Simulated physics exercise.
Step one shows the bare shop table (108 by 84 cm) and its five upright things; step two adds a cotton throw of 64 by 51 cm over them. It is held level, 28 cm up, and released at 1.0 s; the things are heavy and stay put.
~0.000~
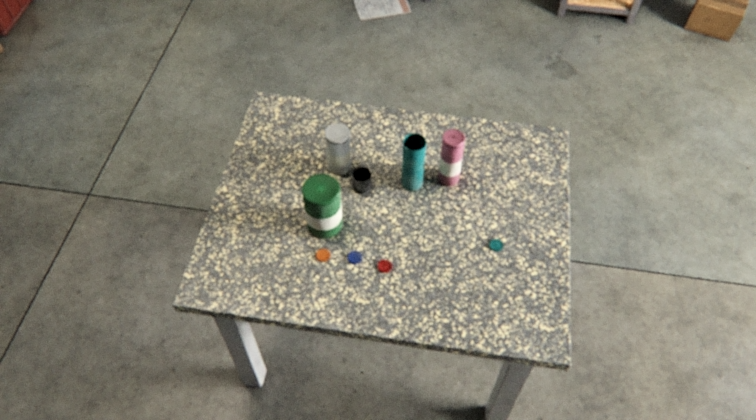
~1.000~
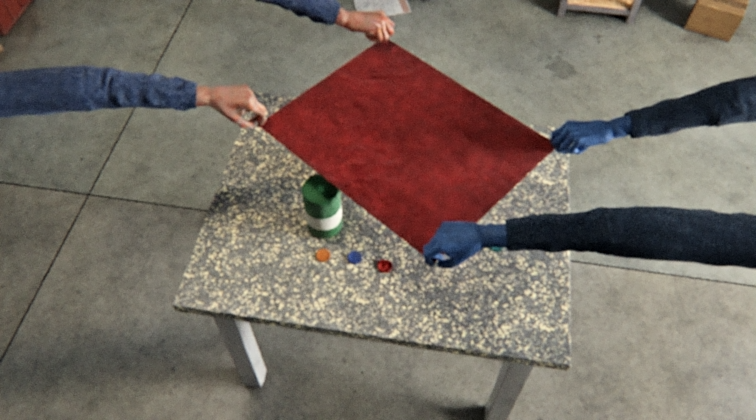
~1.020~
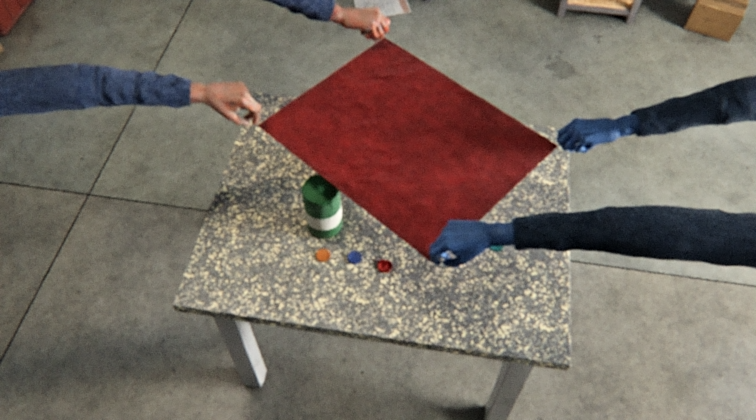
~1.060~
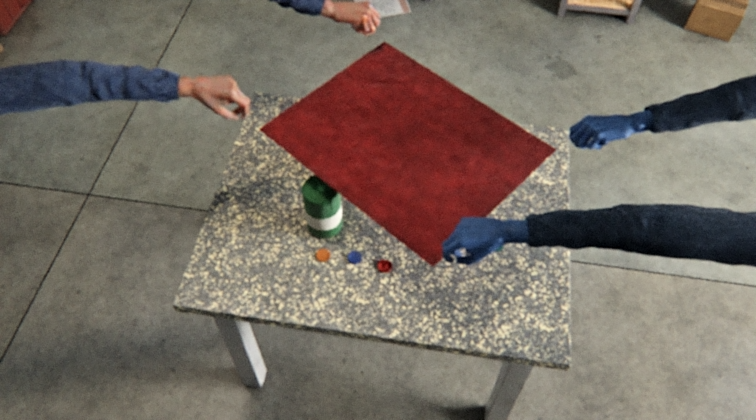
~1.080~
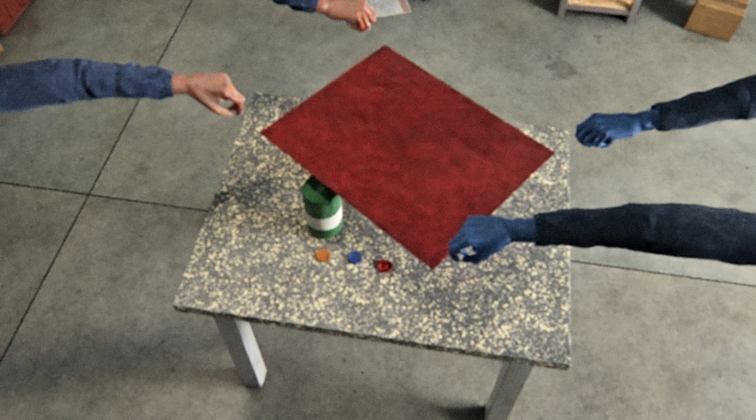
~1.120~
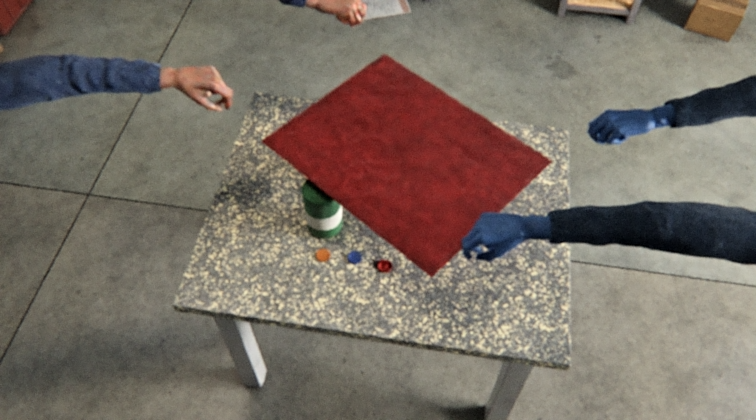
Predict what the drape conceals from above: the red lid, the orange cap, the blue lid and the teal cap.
The red lid is still seen from above; the orange cap is still seen from above; the blue lid is still seen from above; the teal cap is still seen from above.
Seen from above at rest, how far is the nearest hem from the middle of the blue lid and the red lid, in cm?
I'd put the first at about 6 cm and the second at about 2 cm.
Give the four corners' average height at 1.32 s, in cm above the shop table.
On average the corners sit about 1 cm above the surface.
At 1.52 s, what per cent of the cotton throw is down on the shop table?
20 %.
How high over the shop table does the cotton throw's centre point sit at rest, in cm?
Looks like close to 18 cm up.
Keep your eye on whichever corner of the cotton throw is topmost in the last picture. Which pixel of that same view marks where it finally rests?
(392, 125).
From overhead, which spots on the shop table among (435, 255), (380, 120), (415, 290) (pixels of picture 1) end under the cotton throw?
The first is hidden; the second is left exposed; the third is left exposed.
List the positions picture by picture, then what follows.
Shows, red lid (385, 266); orange cap (323, 255); blue lid (355, 257); teal cap (497, 245); white tin (337, 132), 16 cm tall; pink tin (454, 137), 19 cm tall; green canister (321, 188), 17 cm tall; black cup (362, 175), 6 cm tall; teal cup (415, 142), 19 cm tall, in the first picture.
Shows, cotton throw corners (258, 125) (385, 37) (558, 146) (434, 263); highest point 28 cm, lowest 28 cm, in the second picture.
Shows, cotton throw corners (258, 126) (385, 38); highest point 28 cm, lowest 28 cm, in the third picture.
Shows, cotton throw corners (259, 130) (385, 42); highest point 26 cm, lowest 26 cm, in the fourth picture.
Shows, cotton throw corners (259, 133) (385, 45); highest point 25 cm, lowest 25 cm, in the fifth picture.
Shows, cotton throw corners (261, 142) (385, 54) (552, 162) (432, 278); highest point 22 cm, lowest 21 cm, in the sixth picture.
By 1.3 s, 20 % of it is down, spanning 57 by 57 cm, above no small thing.
By 1.5 s, 20 % of it is down, spanning 60 by 56 cm, above no small thing.
By 1.7 s, 20 % of it is down, spanning 60 by 58 cm, above no small thing.
By 1.9 s, 20 % of it is down, spanning 58 by 58 cm, above no small thing.
By 2.7 s, 20 % of it is down, spanning 58 by 58 cm, above no small thing.
